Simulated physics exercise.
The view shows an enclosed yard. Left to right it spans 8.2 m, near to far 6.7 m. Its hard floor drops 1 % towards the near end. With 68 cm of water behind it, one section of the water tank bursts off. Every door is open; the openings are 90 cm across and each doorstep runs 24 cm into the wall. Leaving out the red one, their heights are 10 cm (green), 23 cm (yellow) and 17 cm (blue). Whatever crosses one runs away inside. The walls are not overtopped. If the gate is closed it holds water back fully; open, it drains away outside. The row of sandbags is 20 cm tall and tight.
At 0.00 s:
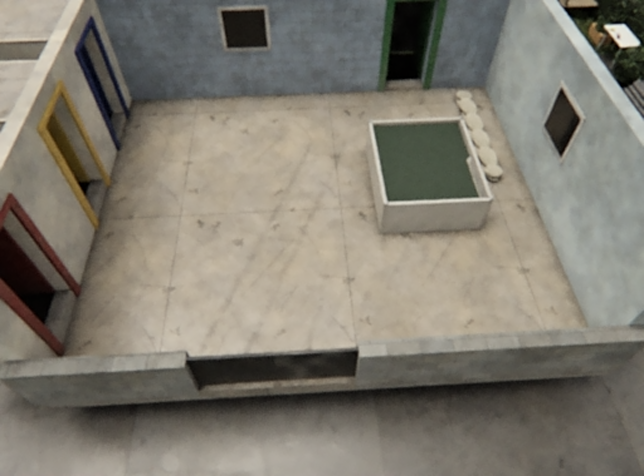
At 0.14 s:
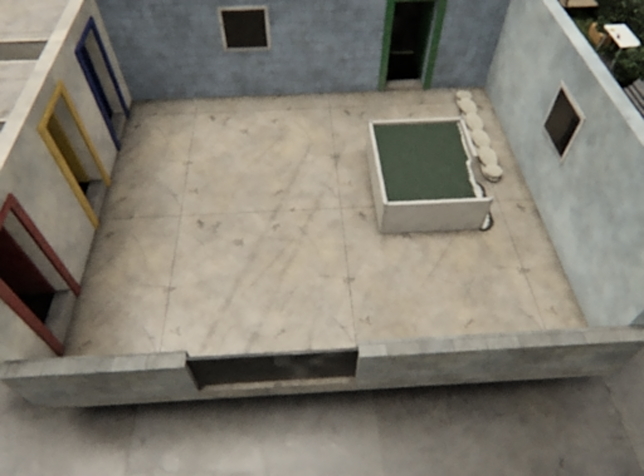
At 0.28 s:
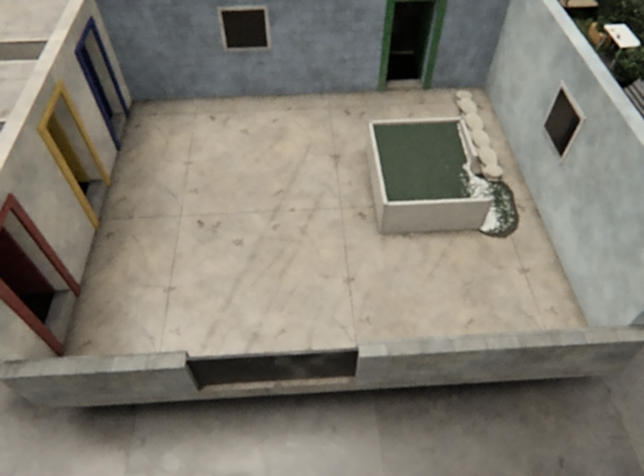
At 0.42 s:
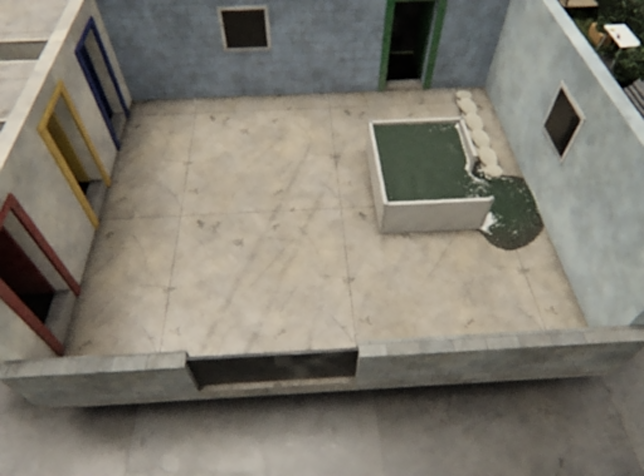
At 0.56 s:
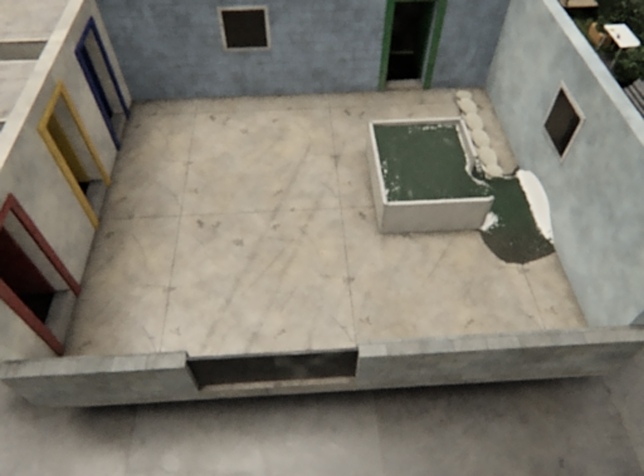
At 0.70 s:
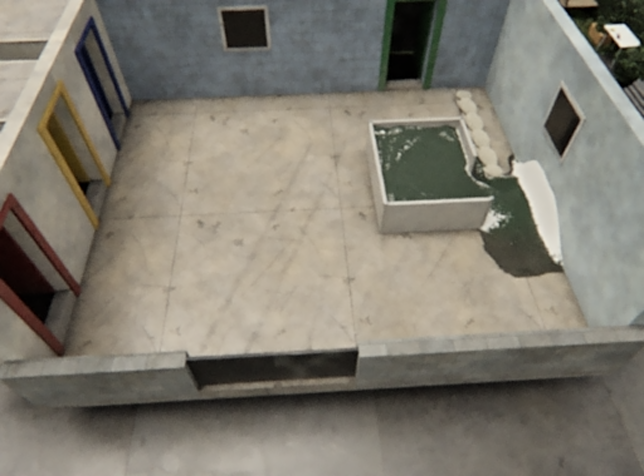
Dark green water bursting from the right side of a raised tank in a walled yard, spreading across the floor and splashing against the right wall.
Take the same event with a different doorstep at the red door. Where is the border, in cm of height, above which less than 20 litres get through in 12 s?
About 8 cm.
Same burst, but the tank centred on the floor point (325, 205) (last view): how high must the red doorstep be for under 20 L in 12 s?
Then roughly 7.5 cm.
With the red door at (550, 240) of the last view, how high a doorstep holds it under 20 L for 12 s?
About 33 cm.
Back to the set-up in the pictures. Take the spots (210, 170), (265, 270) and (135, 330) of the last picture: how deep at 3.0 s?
Roughly 0, 0 and 0 cm, in turn.
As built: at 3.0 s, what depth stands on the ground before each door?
In cm: Red 0, green 5, yellow 0, blue 0.
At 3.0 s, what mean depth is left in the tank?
Roughly 29 cm on average.
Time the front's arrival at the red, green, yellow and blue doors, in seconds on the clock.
Arrival: Red 5.0 s, green 2.6 s, yellow 6.5 s, blue 7.0 s.
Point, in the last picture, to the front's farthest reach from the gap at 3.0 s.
Around (287, 370).
After 1.4 s water covers 10 % of the floor, deepest (50 cm) near (533, 209); it has not reached the red door.
After 3.0 s water covers 25 % of the floor, deepest (38 cm) near (483, 92); it has not reached the red door.
After 12.0 s water covers 95 % of the floor, deepest (11 cm) near (53, 384); 9 cm at the red door, 0 litres in over its 24 cm doorstep.
At the red door as built, the water arrived by 5.1 s and peaked near 12 cm at 5.6 s.
Run again over the same 12 s with other heights there, 34 litres in over 7 cm, 2 litres over 10 cm. The limit of 20 litres is kept from about 8 cm up.
